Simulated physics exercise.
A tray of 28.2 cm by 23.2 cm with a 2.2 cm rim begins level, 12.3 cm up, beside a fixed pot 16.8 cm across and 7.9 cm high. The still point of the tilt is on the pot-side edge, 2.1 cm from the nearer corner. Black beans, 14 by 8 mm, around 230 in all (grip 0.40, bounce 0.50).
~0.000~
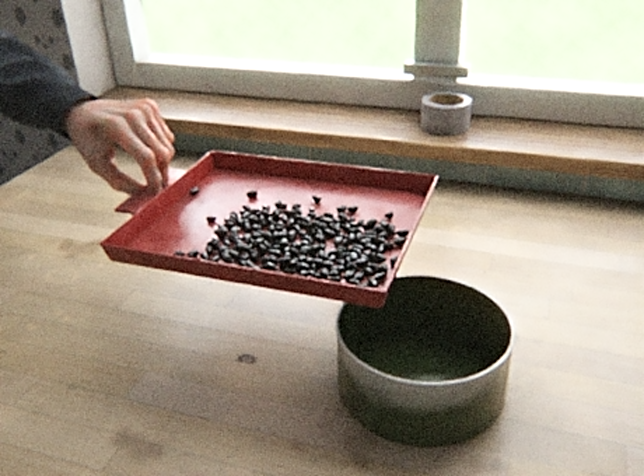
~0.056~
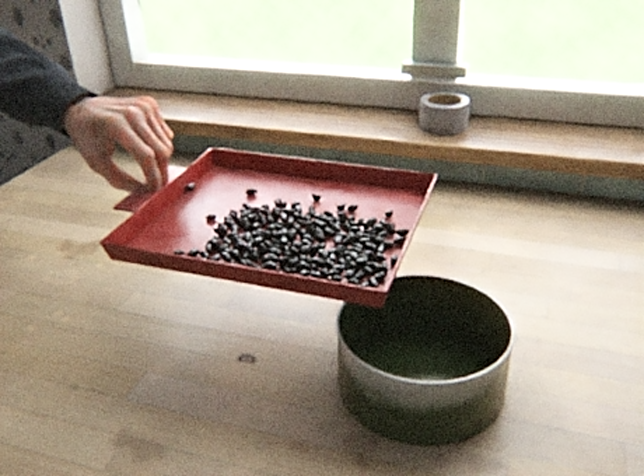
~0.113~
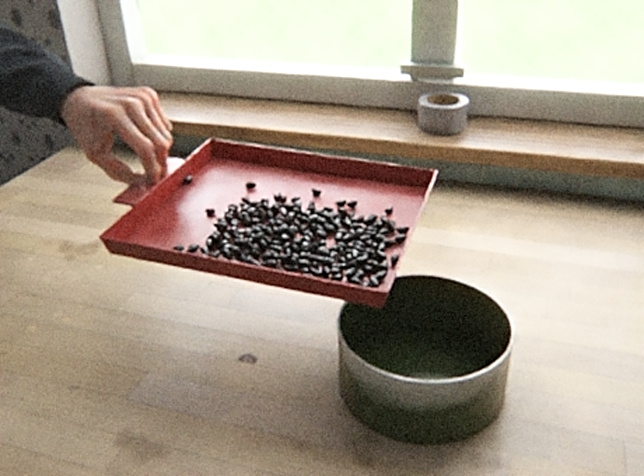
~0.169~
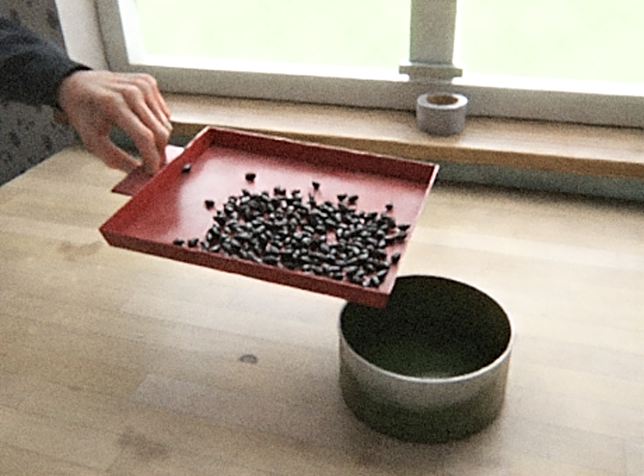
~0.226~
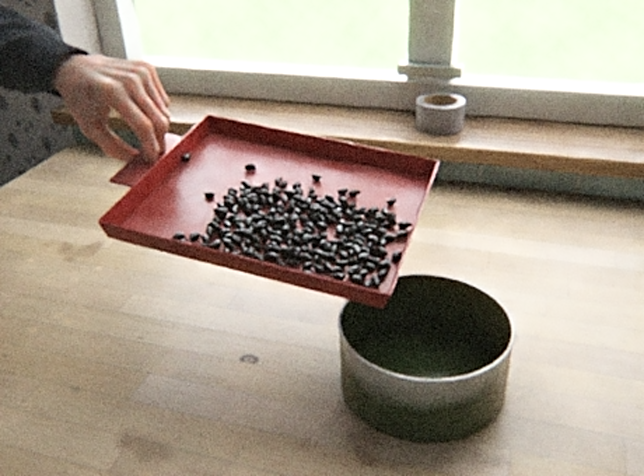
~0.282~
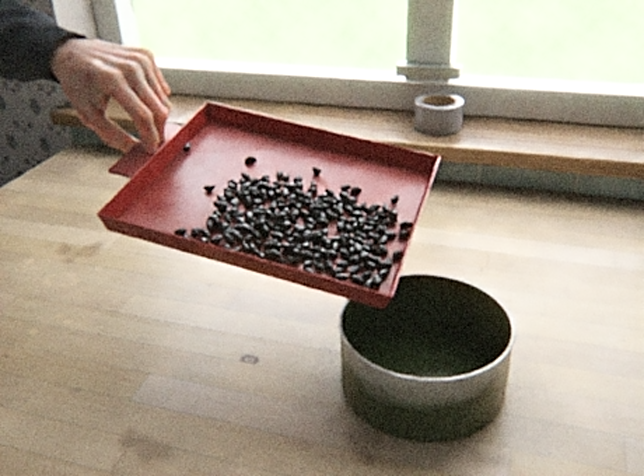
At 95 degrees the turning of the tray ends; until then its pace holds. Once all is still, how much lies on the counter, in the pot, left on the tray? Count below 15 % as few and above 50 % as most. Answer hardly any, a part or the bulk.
On the counter: A part; in the pot: The bulk; left on the tray: Hardly any.
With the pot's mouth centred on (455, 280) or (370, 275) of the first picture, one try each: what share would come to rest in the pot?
About 0 and 0 per cent.
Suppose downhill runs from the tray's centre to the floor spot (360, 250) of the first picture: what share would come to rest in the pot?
About 95 per cent.
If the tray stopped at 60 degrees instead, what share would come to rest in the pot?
Then about 30 per cent.
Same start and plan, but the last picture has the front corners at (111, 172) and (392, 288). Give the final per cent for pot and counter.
Pot 65, counter 35.
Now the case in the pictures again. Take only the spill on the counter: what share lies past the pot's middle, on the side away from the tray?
About 70 per cent.
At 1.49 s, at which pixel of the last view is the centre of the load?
Near (403, 306).
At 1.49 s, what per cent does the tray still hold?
Some 60 per cent of the load.
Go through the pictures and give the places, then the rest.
Tray tilt 0 degrees, front corners at (107, 242) and (381, 287); middle of the pieces at (305, 245); pot at (424, 323), in the first frame.
Tray tilt 1 degrees, front corners at (107, 240) and (382, 287); middle of the pieces at (305, 244), in the second frame.
Tray tilt 3 degrees, front corners at (106, 235) and (383, 288); middle of the pieces at (306, 240), in the third frame.
Tray tilt 6 degrees, front corners at (106, 227) and (385, 289), lowest corner right front; middle of the pieces at (306, 236), in the fourth frame.
Tray tilt 9 degrees, front corners at (105, 219) and (386, 290), lowest corner right front; middle of the pieces at (307, 232), in the fifth frame.
Tray tilt 12 degrees, front corners at (105, 212) and (388, 291), lowest corner right front; middle of the pieces at (308, 228); pot at (425, 321). Its pace works out near 55 degrees a second, in the sixth frame.
After 1.01 s, tilt 51 degrees; the tray holds 100 %, the pot 0 %.
After 1.49 s, tilt 76 degrees; the tray holds 60 %, the pot 20 %.
Then, at 2.05 s, tilt 95 degrees; the tray holds 5 %, the pot 75 %.
At rest (3.0 s), counter 25 %, pot 75 %, tray 0 %.
